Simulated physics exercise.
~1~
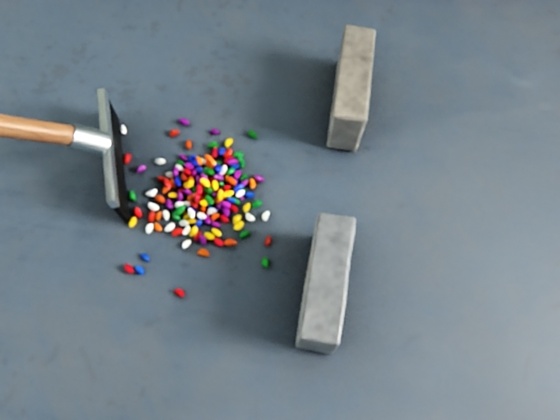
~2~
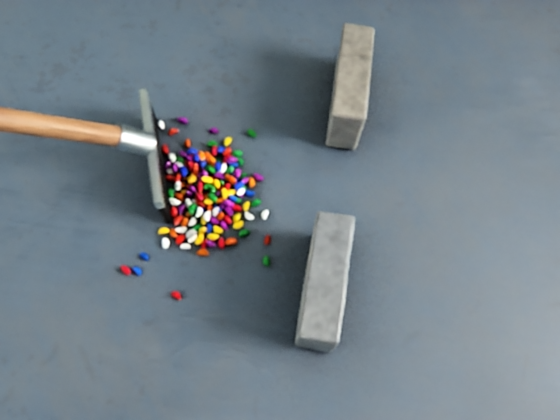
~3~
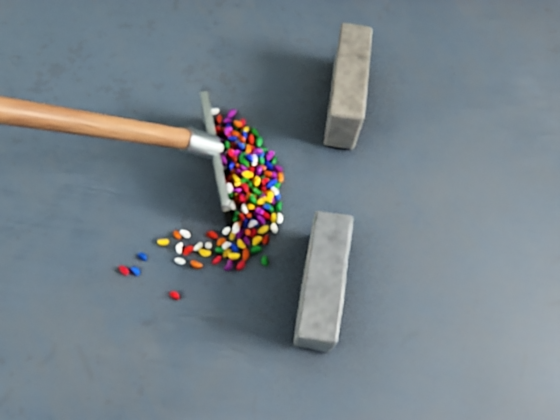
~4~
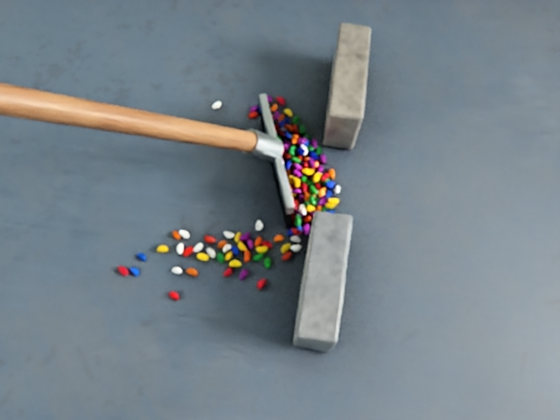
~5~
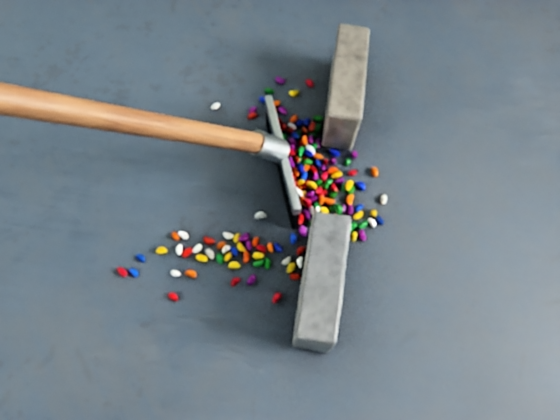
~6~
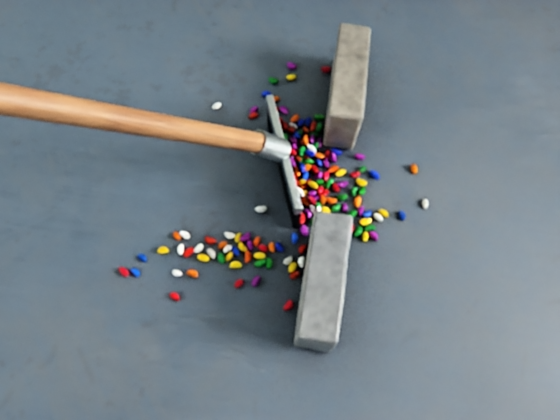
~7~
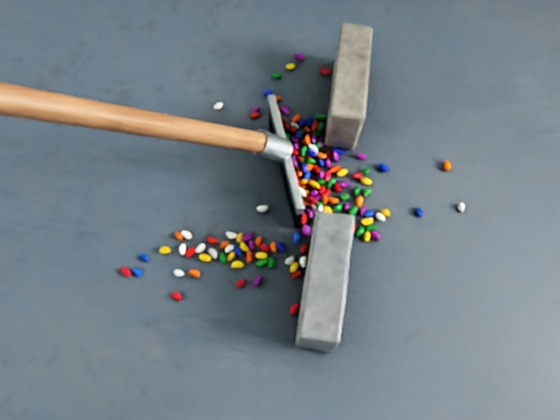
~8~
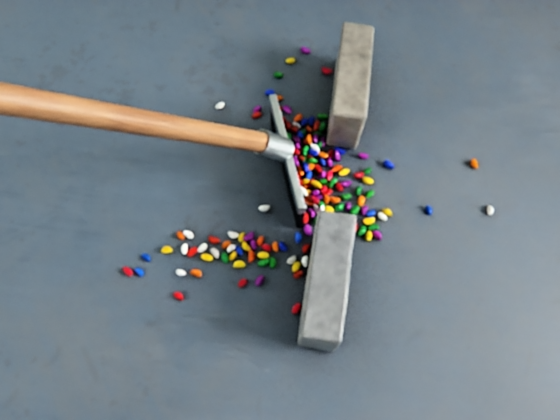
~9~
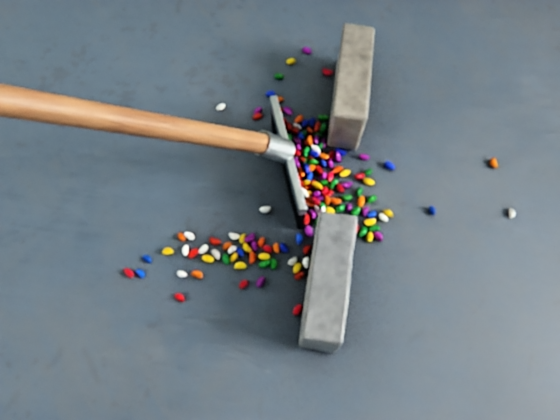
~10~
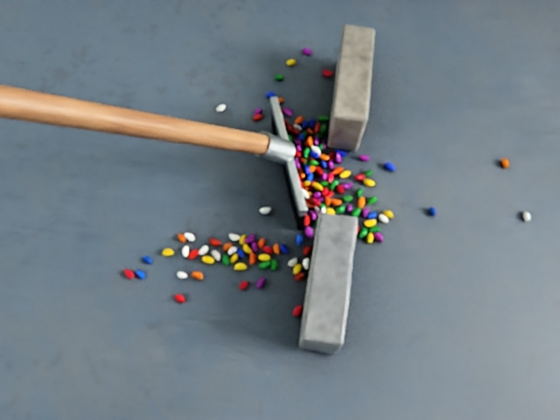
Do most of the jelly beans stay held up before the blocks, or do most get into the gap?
Most of them stay held up before the blocks. A moderate share gets into or through the gap, with a few rolling on to the right.
